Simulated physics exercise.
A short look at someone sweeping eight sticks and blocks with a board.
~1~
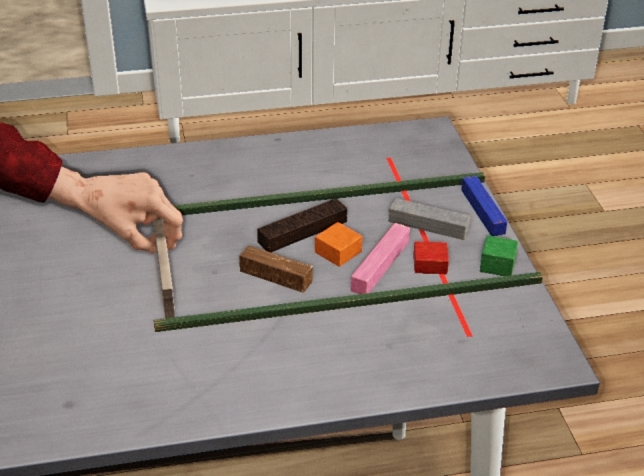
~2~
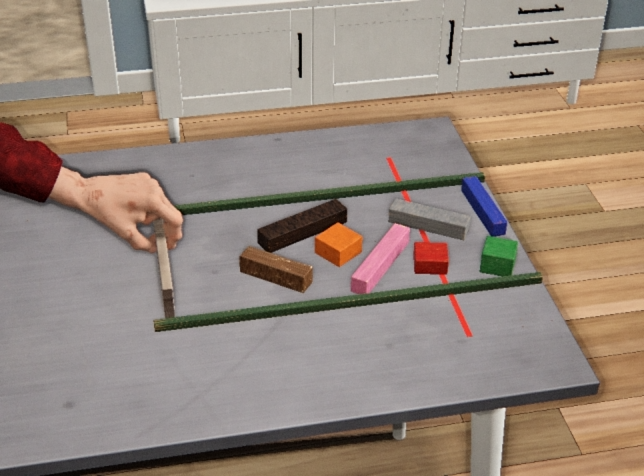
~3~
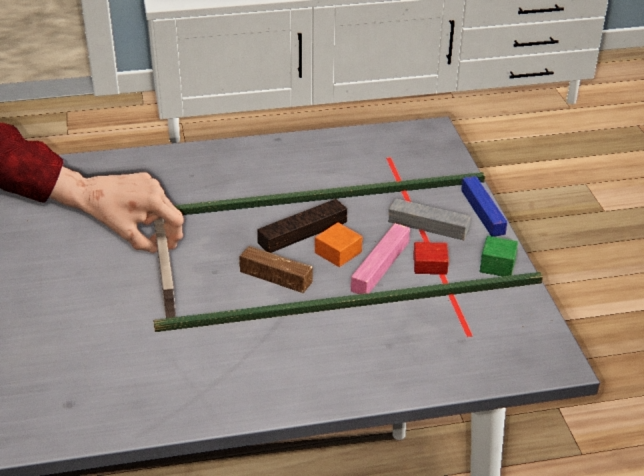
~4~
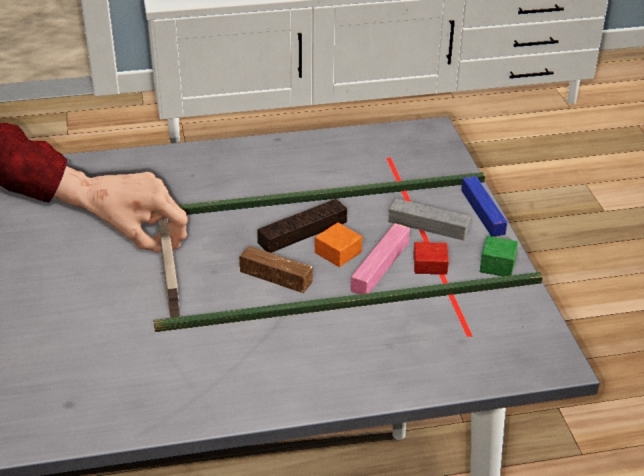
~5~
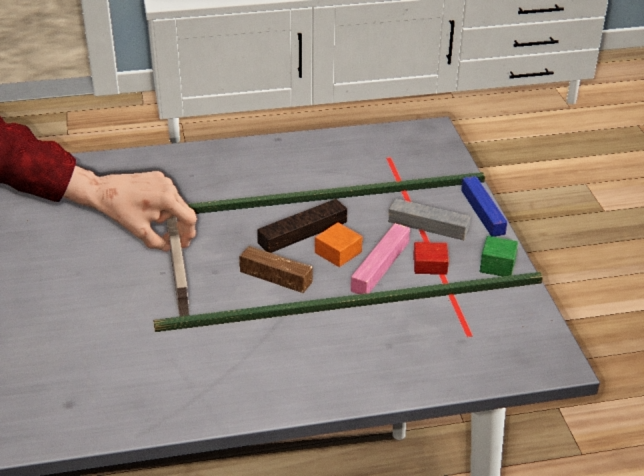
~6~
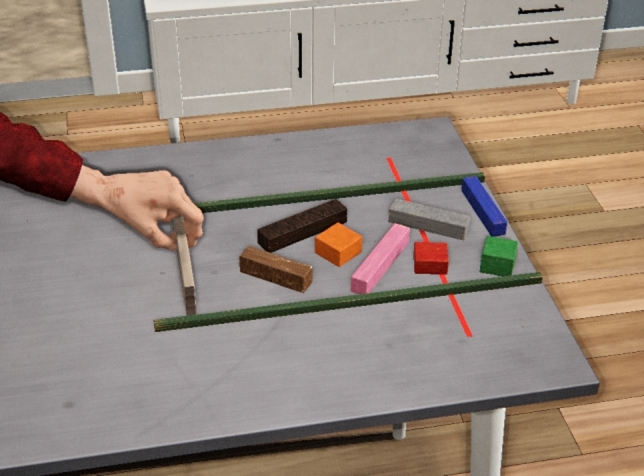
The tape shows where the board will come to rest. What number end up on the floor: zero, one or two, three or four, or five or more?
In the end the number that fall off is one or two.
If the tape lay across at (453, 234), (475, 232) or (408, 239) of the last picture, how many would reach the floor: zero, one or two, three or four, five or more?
Taking them in turn, three or four; more than four; none.
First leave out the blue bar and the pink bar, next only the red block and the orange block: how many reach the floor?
0 in the first case, 0 in the second.
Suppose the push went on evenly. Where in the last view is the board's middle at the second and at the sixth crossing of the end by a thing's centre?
First at (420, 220), next at (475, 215).
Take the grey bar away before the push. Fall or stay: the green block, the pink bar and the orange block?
The green block goes over, the pink bar is kept, the orange block does not fall.
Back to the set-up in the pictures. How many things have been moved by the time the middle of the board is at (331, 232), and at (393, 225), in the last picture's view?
By then 4, and 8.
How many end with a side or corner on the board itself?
The number is 2.
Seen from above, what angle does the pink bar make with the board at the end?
Near 25 degrees.
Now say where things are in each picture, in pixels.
In the first frame, blue bar (484, 206); green block (499, 257); grey bar (429, 219); board (162, 251); tape (425, 237).
In the second frame, green block (499, 257); pink bar (381, 259).
In the third frame, grey bar (429, 219); red block (431, 258).
In the fourth frame, blue bar (484, 206); orange block (339, 245).
In the fifth frame, green block (499, 257); black bar (303, 226).
In the sixth frame, blue bar (484, 206); green block (499, 257); grey bar (429, 219); board (182, 249); tape (425, 237).
A little later, none off yet; blue bar at rest near (484, 206); green block at rest near (499, 257); grey bar at rest near (429, 219).
When it is over, the number that fall off is one or two; down, green block and blue bar.
